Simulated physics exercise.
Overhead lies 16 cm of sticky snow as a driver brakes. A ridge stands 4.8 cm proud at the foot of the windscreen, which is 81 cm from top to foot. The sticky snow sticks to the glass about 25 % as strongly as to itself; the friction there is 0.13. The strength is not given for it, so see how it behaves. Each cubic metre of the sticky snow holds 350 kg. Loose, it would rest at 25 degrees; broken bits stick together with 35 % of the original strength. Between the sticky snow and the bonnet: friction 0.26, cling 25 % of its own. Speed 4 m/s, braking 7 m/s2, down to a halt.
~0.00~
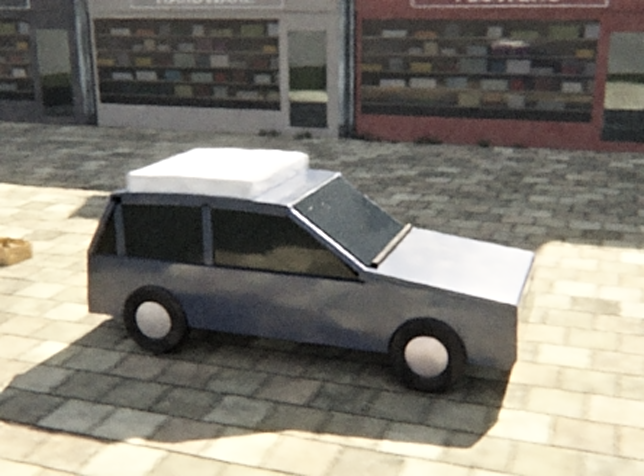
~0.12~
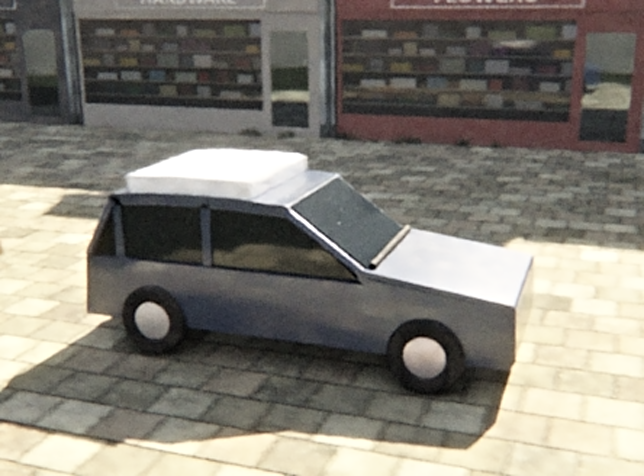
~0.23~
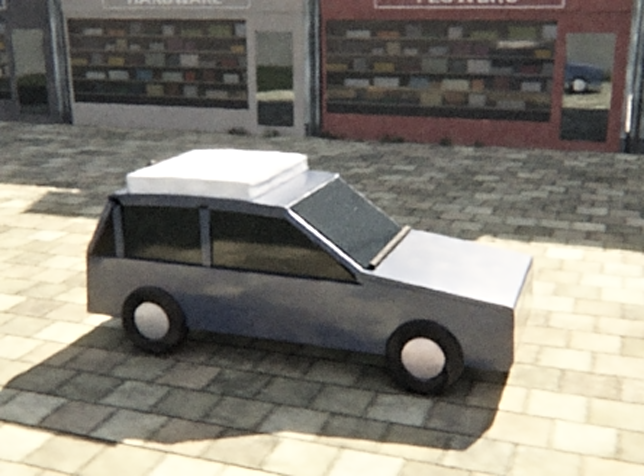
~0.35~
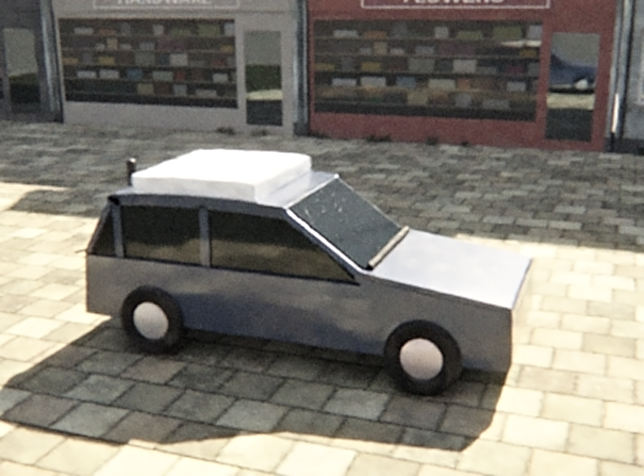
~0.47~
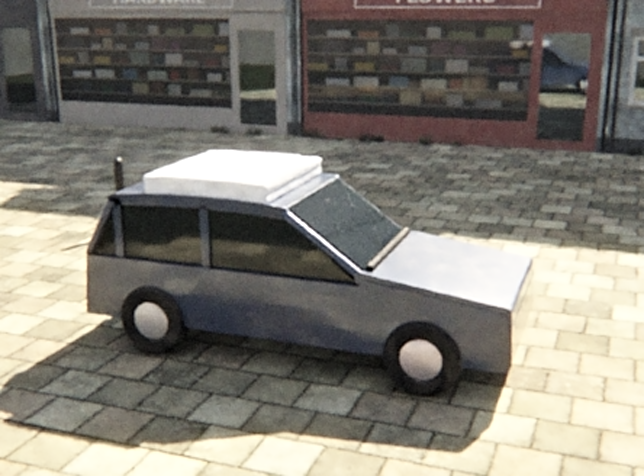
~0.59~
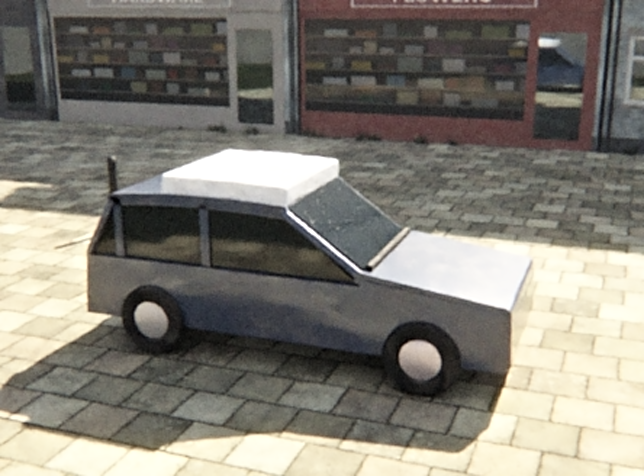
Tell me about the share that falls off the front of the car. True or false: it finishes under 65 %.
True.
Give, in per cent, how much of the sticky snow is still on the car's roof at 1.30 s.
Roughly 0 percent.
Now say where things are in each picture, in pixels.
The first picture shows foremost bit of the sticky snow at (252, 195).
The second picture shows foremost bit of the sticky snow at (250, 186).
The third picture shows foremost bit of the sticky snow at (251, 186), its middle shifted 9 mm.
The fourth picture shows foremost bit of the sticky snow at (255, 187), its middle shifted 5.6 cm.
The fifth picture shows foremost bit of the sticky snow at (267, 201), its middle shifted 16 cm.
The sixth picture shows foremost bit of the sticky snow at (286, 204), its middle shifted 33 cm, 1 % of it past the top of the windscreen, in one piece.
After 0.91 s, 43 % of the snow is on the roof, 55 % on the glass, 2 % on the bonnet and none has gone off the nose.
After 1.30 s, none of the snow is on the roof, 47 % on the glass, 53 % on the bonnet and none has gone off the nose.
After 1.69 s, none of the snow is on the roof, 16 % on the glass, 82 % on the bonnet and 1 % has gone off the nose.
After 2.07 s, none of the snow is on the roof, 16 % on the glass, 71 % on the bonnet and 12 % has gone off the nose.
After 2.70 s, none of the snow is on the roof, 16 % on the glass, 63 % on the bonnet and 21 % has gone off the nose.
